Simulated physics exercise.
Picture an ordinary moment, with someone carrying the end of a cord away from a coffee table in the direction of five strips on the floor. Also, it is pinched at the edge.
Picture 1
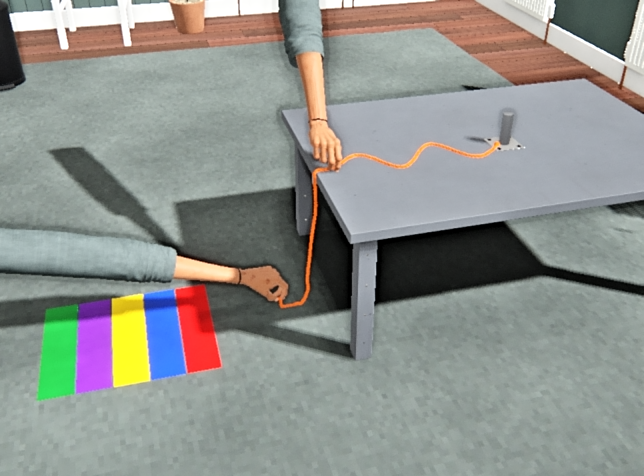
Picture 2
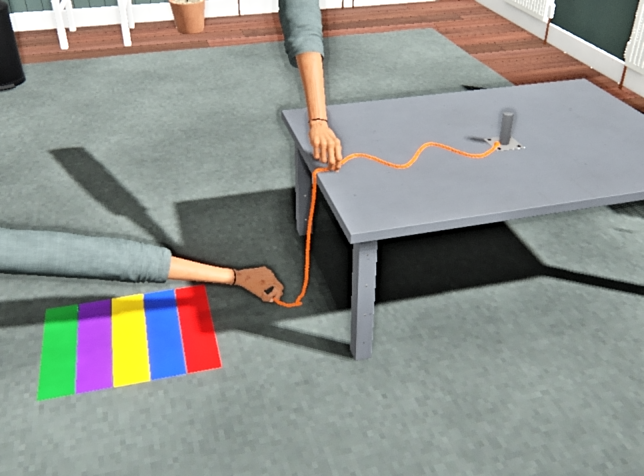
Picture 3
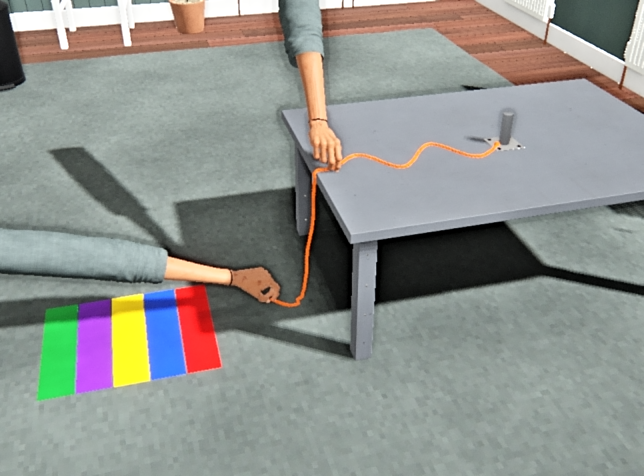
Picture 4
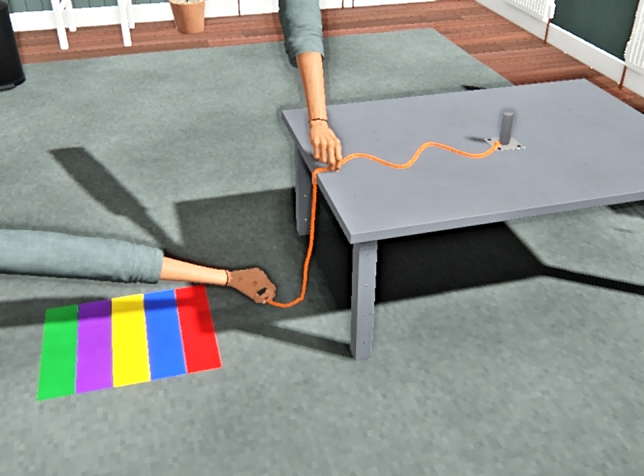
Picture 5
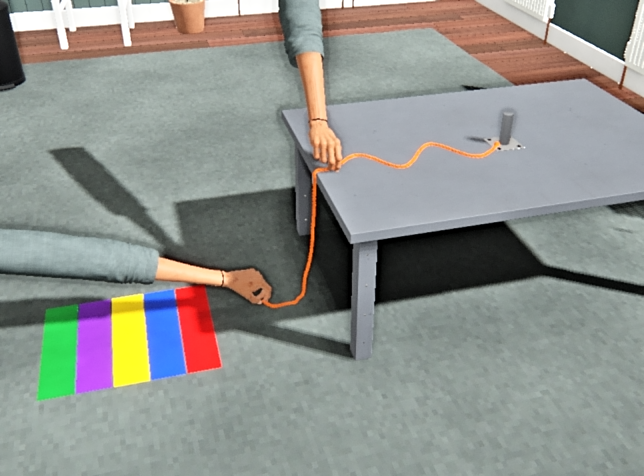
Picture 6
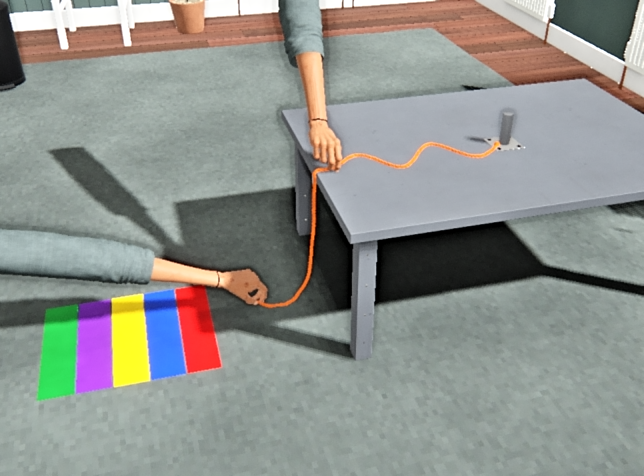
A room with a grey-green carpet and wood flooring along the far edge is seen from above at an angle. A grey coffee table stands at right, an orange cord winding from its short post to the edge under one hand, with green, purple, yellow, blue and red strips at lower left. Another hand draws the cord's hanging end slightly leftward while the pressing hand and camera stay still.
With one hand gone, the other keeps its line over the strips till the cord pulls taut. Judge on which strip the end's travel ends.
Its travel ends on the purple strip.
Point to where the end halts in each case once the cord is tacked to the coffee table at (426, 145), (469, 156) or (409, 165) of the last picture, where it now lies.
Pixel spots, one per try: About (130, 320), (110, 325), (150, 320).
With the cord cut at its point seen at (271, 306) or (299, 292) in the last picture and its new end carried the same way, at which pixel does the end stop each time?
It would end up close to (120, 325), then close to (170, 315).
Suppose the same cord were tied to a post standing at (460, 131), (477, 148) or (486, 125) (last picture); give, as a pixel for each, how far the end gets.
Close to (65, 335), (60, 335) and (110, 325) in that order.
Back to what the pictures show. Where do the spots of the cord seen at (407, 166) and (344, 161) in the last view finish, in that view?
I'd put the first at about (359, 163) and the other at about (289, 190).
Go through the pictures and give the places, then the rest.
In the first picture, end (279, 298); red (202, 353); blue (167, 360); yellow (131, 366); purple (94, 373); green (57, 379).
In the second picture, end (274, 299); cord through (483, 155) (423, 147) (380, 161) (327, 170) (310, 226) (306, 283).
In the third picture, end (271, 299).
In the fourth picture, end (267, 300); cord through (483, 155) (423, 147) (380, 161) (327, 170) (313, 226) (305, 283).
In the fifth picture, end (262, 301).
In the sixth picture, end (258, 301); cord through (483, 155) (423, 147) (380, 161) (327, 170) (314, 226) (305, 283).
Soon after, end near (161, 317); over blue.
After that, end near (121, 324); over yellow.
At the stop, end near (96, 328); over purple. It gets as far as the purple strip.
